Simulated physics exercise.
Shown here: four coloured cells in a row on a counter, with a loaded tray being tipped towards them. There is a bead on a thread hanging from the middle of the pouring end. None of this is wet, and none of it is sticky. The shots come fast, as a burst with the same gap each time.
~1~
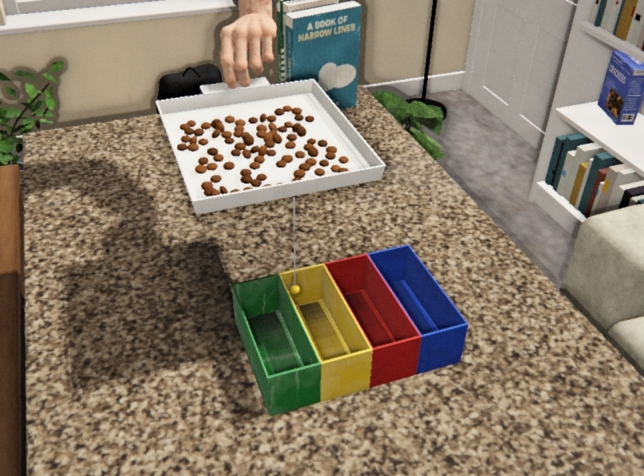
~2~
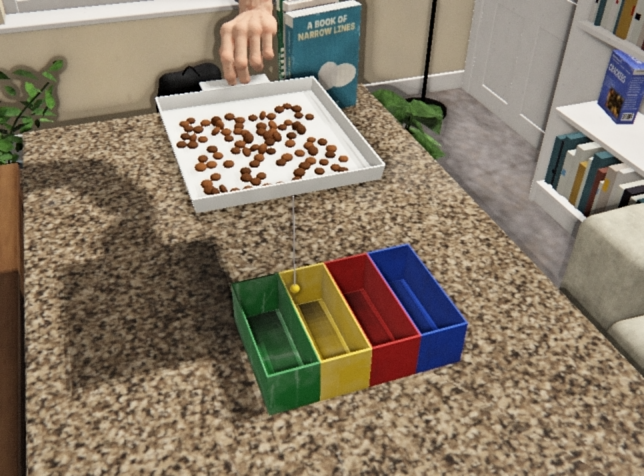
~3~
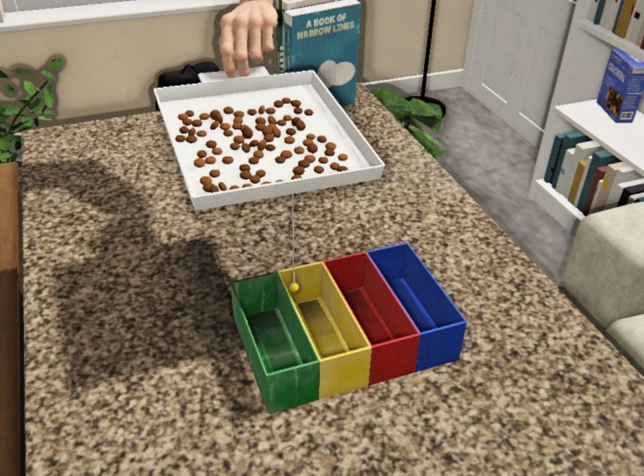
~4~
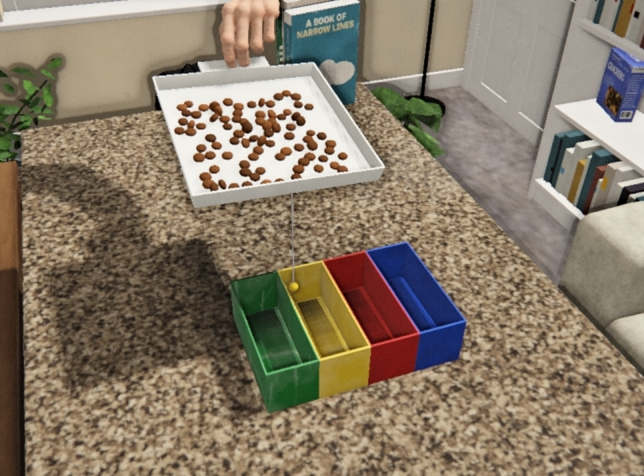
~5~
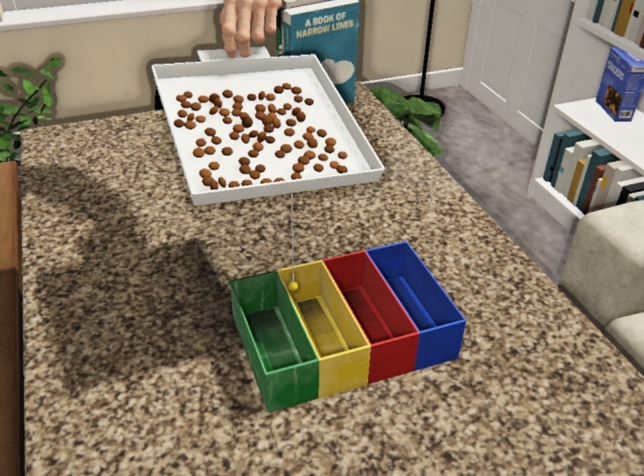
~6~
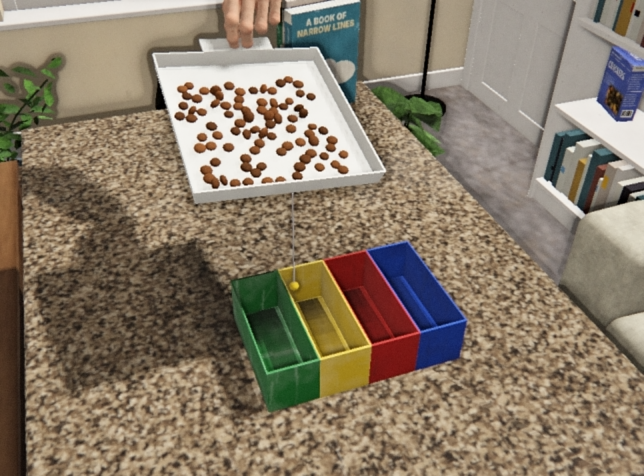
The clip shows a hand gradually raising the far end of a white tray of brown pellets above a speckled counter, its near edge dipping slightly to the right, while a hanging bead and four coloured compartments stay nearly still.
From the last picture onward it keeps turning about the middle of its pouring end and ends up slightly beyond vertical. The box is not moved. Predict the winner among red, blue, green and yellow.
I would say red.
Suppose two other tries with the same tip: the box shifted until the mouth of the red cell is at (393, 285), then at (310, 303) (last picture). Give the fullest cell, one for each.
For the first position it is the cell in yellow, and for the second it is that blue cell.
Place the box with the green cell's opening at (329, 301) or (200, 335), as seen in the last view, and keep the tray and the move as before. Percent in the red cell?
Close to 0 in a hundred, then close to 20 in a hundred.
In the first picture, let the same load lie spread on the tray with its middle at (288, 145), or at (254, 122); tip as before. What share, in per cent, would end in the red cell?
In order, roughly 70 % and 70 %.
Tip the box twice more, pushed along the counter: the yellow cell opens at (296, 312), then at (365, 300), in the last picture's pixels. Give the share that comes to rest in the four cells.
Near 100 % and 90 %.
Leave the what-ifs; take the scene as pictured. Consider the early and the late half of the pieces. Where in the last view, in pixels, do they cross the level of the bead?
It passes near (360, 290) first and then near (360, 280).
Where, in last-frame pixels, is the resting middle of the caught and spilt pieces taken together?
Last view, resting centre - approx. (359, 332).
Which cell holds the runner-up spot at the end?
I'd say the yellow one.
Soon, tray tipped steeply; nearly all on the tray; a stray few falling or outside the box.
A while on, tray tipped right over; nearly all on the tray; a stray few in the red cell; a stray few falling or outside the box.
Towards the end, tray tipped past a quarter turn; about two thirds in the red cell; about a quarter in the yellow cell; a small part in the green cell; a stray few in the blue cell; a stray few falling or outside the box.
Finally, tray tipped past a quarter turn; about two thirds in the red cell; about a quarter in the yellow cell; a small part in the green cell; a stray few in the blue cell; a stray few outside the box.
